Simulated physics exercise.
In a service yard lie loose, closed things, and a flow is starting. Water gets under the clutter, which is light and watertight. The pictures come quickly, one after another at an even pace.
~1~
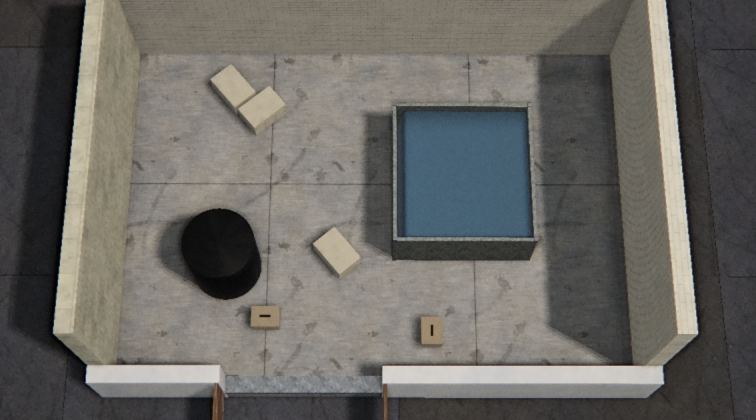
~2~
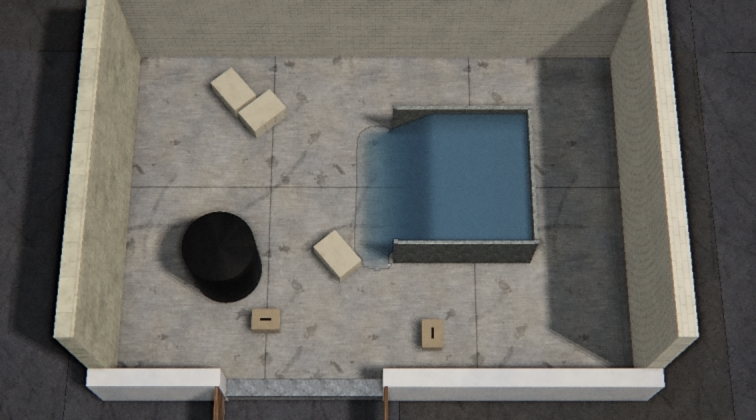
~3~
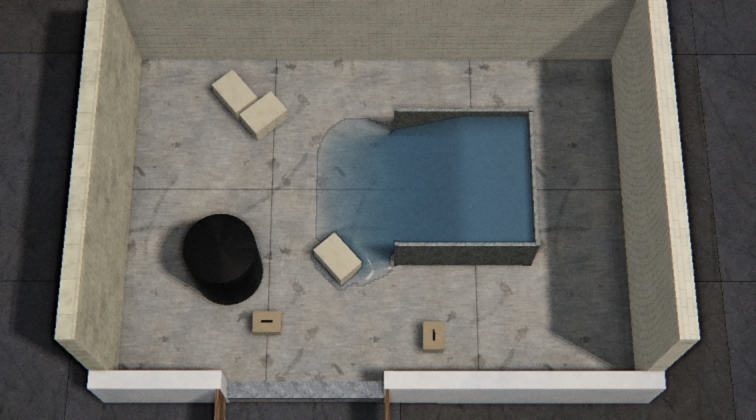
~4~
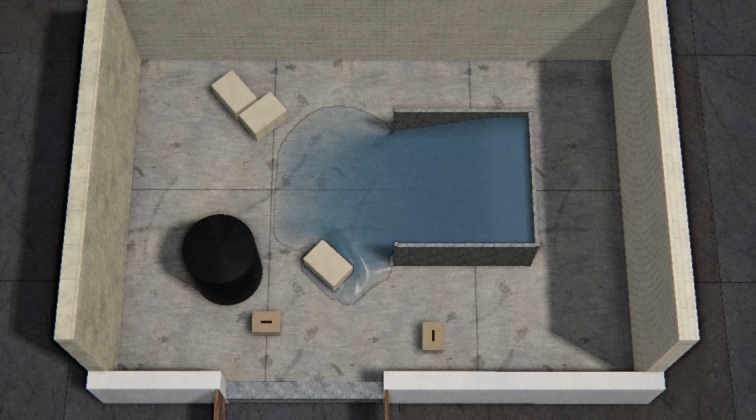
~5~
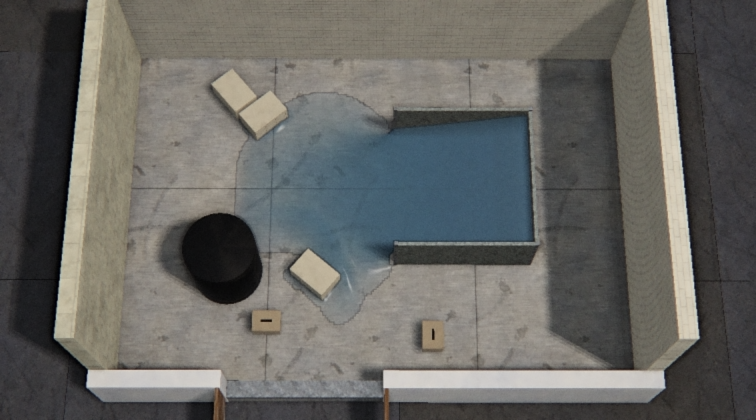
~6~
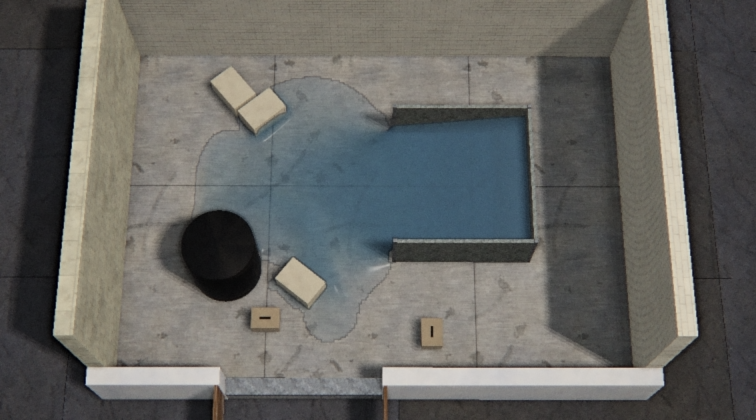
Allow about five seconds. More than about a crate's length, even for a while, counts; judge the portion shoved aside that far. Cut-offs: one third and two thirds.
It climbs to two thirds.
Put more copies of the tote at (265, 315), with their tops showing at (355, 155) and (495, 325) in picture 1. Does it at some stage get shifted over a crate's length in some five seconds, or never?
Answers in the order given: Went past the threshold, stayed within the threshold.
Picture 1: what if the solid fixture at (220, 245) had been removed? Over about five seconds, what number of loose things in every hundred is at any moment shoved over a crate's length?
100 in a hundred.
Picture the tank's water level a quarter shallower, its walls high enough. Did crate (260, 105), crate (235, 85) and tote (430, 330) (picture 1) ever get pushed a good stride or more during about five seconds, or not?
Well, one by one: Carried that far, carried that far, not carried that far.
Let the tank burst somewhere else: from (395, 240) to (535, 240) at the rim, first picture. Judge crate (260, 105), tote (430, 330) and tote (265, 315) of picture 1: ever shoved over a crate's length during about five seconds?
Object by object: Less than that, displaced that much, displaced that much.
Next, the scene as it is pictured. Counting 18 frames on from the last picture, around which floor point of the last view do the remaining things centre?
That works out to about (273, 229) on the floor.
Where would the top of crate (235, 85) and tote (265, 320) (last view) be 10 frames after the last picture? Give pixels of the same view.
Approximately (177, 78), and approximately (230, 363).
A moment on, 1 of 5 are well off their spots; 0 afloat.
Next, 4 of 5 are well off their spots; 3 afloat.
Later, 4 of 5 are well off their spots; 2 afloat.
In the end, 3 of 5 are well off their spots, and 4 have been at some point; 1 afloat.
